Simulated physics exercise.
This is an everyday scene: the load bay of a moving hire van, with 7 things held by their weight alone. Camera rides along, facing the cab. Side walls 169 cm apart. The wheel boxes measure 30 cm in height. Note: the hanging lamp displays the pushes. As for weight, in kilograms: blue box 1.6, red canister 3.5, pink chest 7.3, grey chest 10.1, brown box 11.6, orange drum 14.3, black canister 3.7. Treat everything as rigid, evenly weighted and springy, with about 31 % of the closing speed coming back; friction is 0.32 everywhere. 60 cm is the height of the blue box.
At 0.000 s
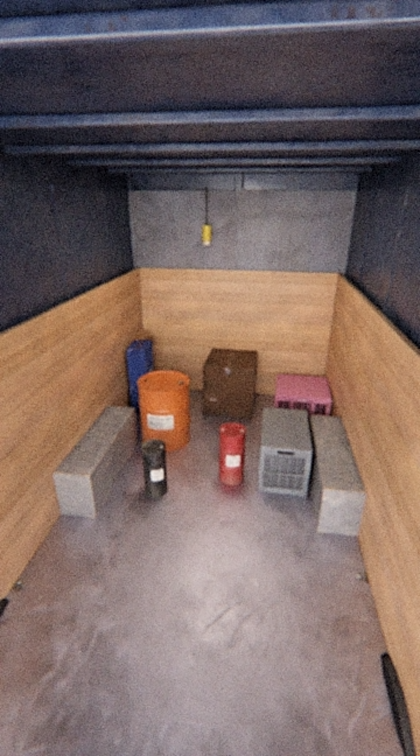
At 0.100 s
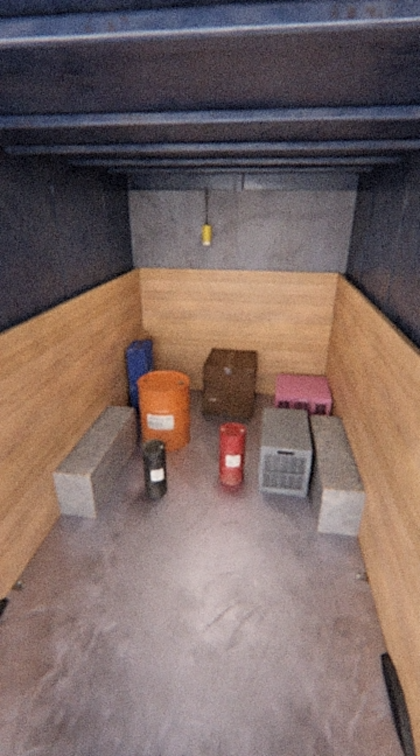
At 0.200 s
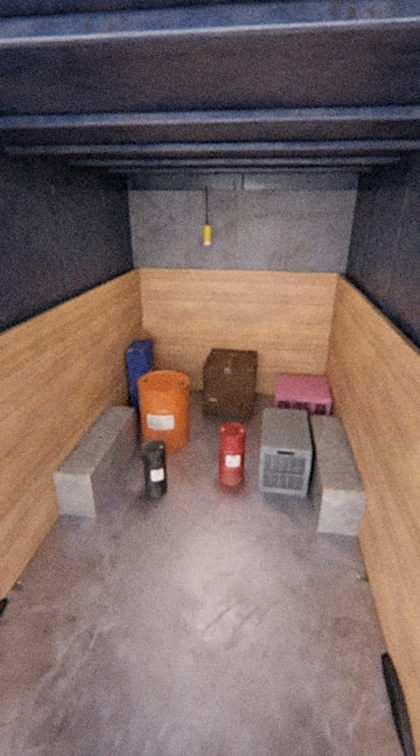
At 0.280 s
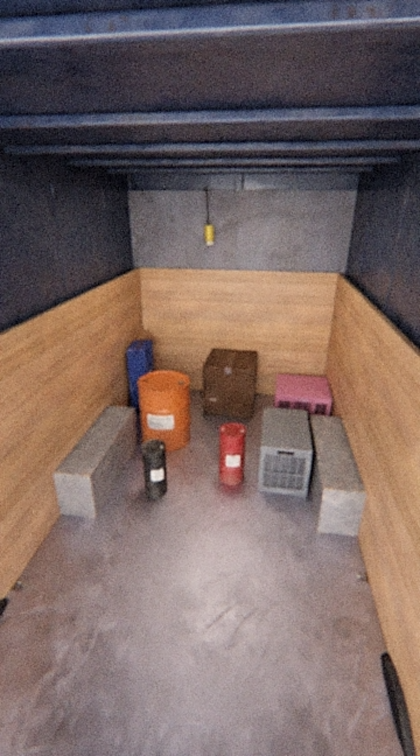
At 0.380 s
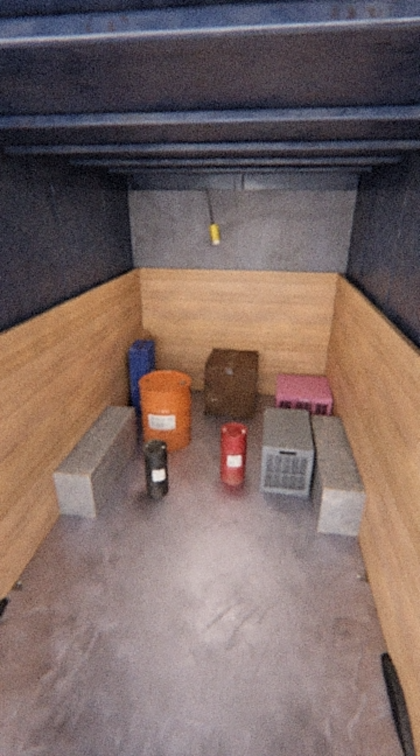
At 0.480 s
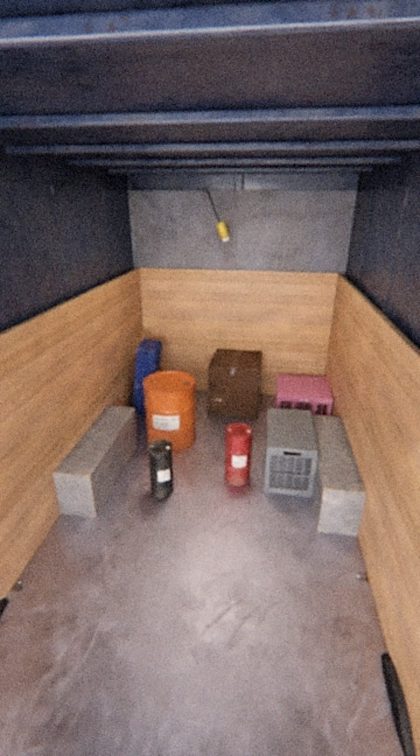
A yellow hanging lamp swinging to the right in a van's load bay while the drum, canisters, boxes and chests shift slightly rightward.
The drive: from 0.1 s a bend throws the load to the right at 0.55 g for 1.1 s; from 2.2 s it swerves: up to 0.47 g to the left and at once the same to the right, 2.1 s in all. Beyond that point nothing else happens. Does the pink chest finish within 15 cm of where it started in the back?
Yes.
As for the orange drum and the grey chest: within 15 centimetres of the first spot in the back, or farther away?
The orange drum gets shifted; the grey chest keeps its place.
Around 0.68 s, push 0.55 g right; blue box at 41° to upright; black canister shifted 17 cm; brown box shifted 18 cm.
Around 1.08 s, push 0.26 g right; blue box on its side; black canister shifted 69 cm; orange drum shifted 55 cm.
Around 3.48 s, push 0.21 g right; pink chest shifted 7 cm near (292, 400); blue box on its side; black canister shifted 81 cm.
Finally (4.9 s), on their side or leaning hard in the back, blue box; not toppled but over 15 cm from the start, brown box, orange drum and black canister; the other 3 still in place (within 15 cm). In the last view, pink chest near (302, 401).
